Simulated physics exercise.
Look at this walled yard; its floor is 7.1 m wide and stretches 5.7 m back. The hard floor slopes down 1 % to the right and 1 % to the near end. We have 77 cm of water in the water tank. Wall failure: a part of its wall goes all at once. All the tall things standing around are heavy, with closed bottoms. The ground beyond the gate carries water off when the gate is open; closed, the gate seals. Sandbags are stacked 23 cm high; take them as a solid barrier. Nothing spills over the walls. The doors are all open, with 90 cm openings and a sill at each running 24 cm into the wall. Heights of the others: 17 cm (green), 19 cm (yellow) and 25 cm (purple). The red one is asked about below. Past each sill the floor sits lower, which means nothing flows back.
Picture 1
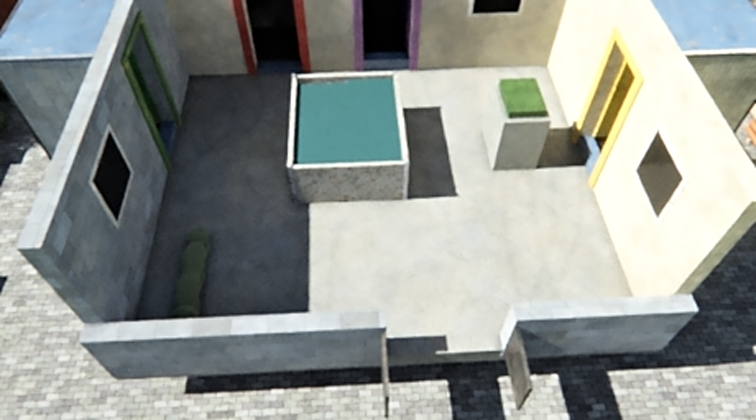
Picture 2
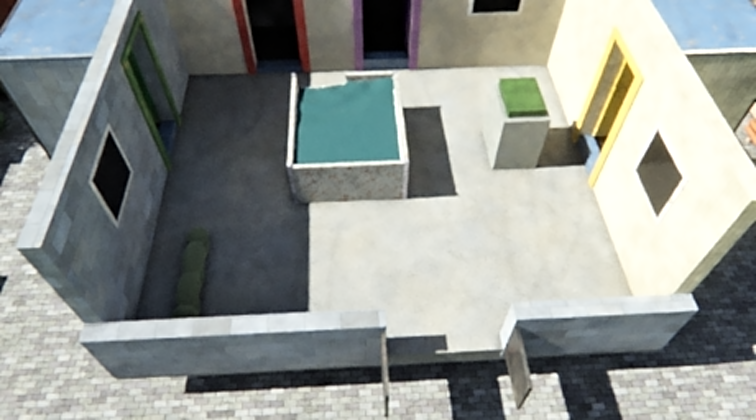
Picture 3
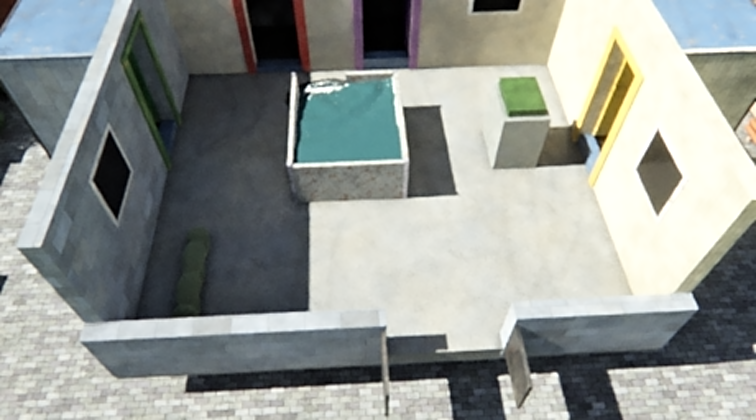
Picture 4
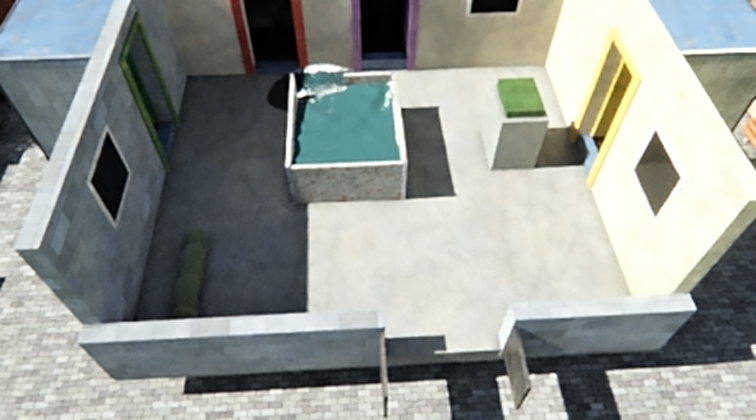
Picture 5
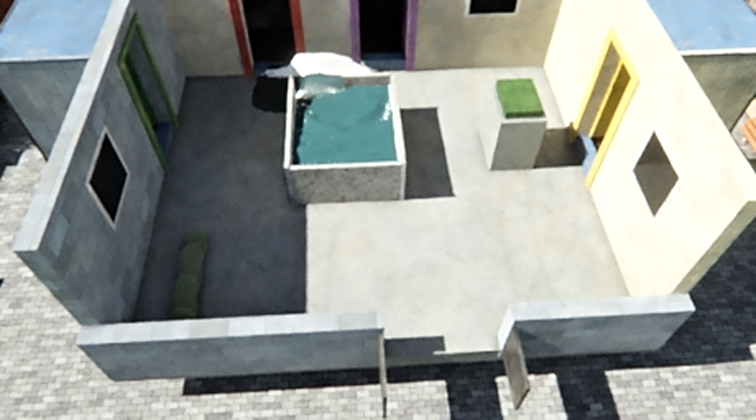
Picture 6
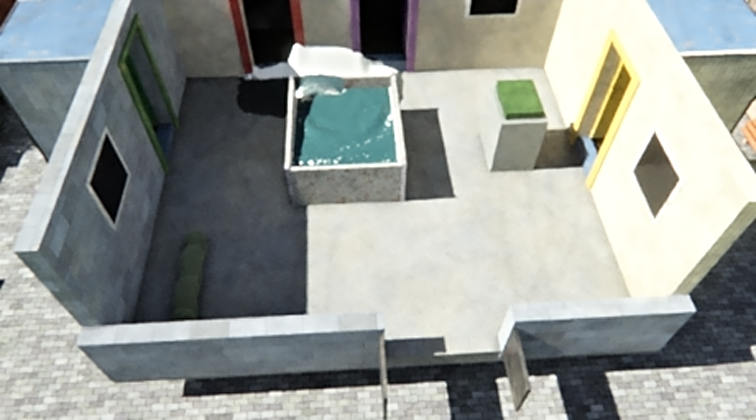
The clip opens on a walled yard with coloured doorways, where a tank of still, blue-green water sits near the back. The water's surface ripples and turns choppy, then white, foamy water bursts out on the far side and spreads behind the tank, reaching the red door.
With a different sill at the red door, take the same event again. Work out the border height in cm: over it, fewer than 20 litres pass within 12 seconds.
Border at about 33 cm.
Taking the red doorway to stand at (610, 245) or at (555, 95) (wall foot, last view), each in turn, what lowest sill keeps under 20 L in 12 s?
Around 10.5 and 16 cm respectively.
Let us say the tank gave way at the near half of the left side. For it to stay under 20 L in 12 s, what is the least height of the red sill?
With that break, close to 6.5 cm.
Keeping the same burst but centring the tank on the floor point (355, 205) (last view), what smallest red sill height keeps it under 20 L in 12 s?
It must be around 24 cm tall.
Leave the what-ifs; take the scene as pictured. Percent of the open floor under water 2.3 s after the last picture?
I'd estimate about 40 percent.
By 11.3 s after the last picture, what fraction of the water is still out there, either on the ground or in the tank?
Something near 84 out of a hundred parts.
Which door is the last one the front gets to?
Last comes the yellow one.
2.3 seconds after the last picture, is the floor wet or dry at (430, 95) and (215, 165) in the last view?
Taking them in turn, they come out submerged and submerged.
Then, 0.7 s after the last picture water covers 15 % of the floor, deepest (52 cm) near (317, 77); 32 cm at the red door, 62 litres in over its 12 cm sill.
Then, 2.3 s after the last picture water covers 40 % of the floor, deepest (31 cm) near (317, 77); 22 cm at the red door, 202 litres in over its 12 cm sill.
Then, 11.3 s after the last picture water covers 95 % of the floor, deepest (16 cm) near (578, 164); 5 cm at the red door, 267 litres in over its 12 cm sill.
At the red door as built, the water peaked near 32 cm, 0.5 s after the last picture.
Run again over the same 12 s with other heights there, 45 litres in over 28 cm, 7 litres over 38 cm. The limit of 20 litres is kept from about 33 cm up.
